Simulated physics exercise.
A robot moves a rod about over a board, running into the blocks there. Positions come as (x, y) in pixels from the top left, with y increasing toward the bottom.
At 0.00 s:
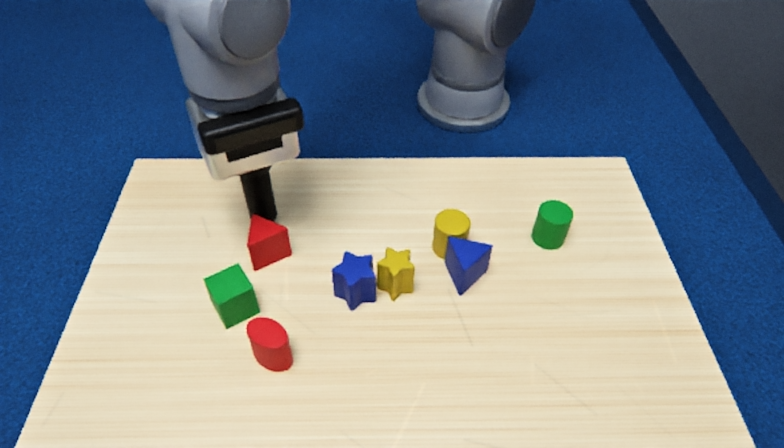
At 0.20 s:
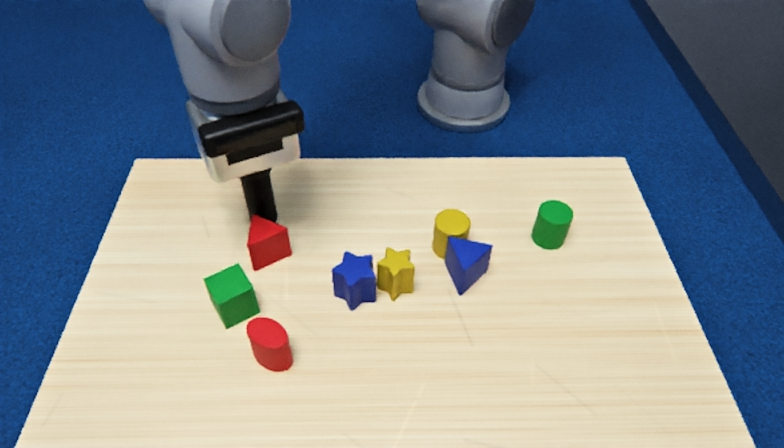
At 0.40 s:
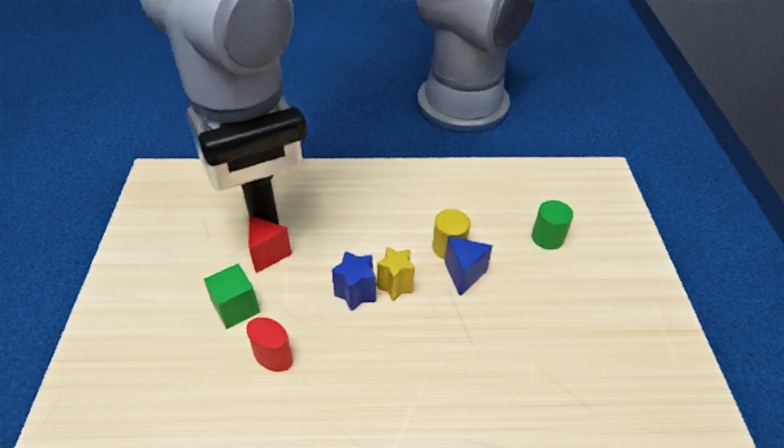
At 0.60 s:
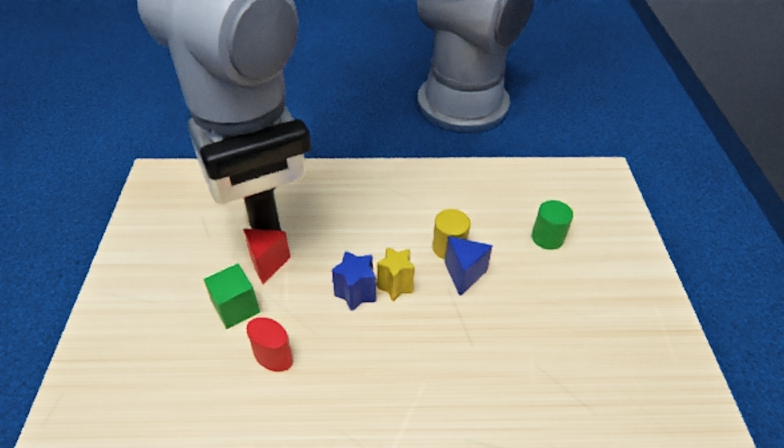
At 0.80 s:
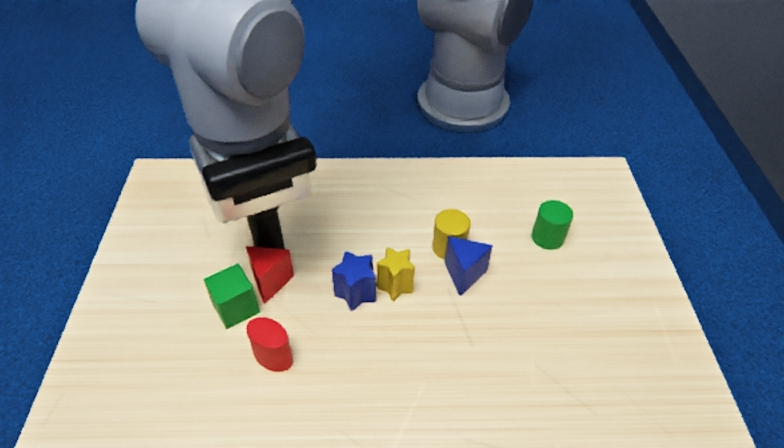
Robot arm with a black rod nudging a red triangular block slightly down a wooden board, the other colourful blocks staying still.
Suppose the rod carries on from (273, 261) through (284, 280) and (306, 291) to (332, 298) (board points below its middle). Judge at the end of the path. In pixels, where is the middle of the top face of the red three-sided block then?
About (268, 281).
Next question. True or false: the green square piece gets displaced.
The claim does not hold.
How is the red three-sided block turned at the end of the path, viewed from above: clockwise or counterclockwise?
Rotation: Clockwise.
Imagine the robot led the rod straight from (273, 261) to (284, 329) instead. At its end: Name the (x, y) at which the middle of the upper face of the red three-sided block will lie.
Close to (257, 326).
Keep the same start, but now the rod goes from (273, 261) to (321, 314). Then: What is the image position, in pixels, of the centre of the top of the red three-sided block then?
My prediction: (271, 282).
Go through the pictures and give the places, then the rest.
The first frame shows rod's lower end at (264, 216); green square piece at (228, 283); red three-sided block at (263, 229); blue star at (355, 267); yellow star at (396, 260).
The second frame shows rod at (264, 218); blocks still.
The third frame shows rod at (265, 225); blocks still.
The fourth frame shows rod at (268, 237); red three-sided block at (262, 239).
The fifth frame shows rod at (271, 254); green square piece at (228, 283); red three-sided block at (265, 257); blue star at (355, 267); yellow star at (396, 260).
The first path, step by step. Halfway along, rod at (293, 280); red three-sided block at (268, 281), turned 20° clockwise.
At the end, rod at (331, 291); green square piece still; red three-sided block at (268, 281), turned 20° clockwise; blue star at (368, 267), turned 10° anticlockwise; yellow star at (401, 259).
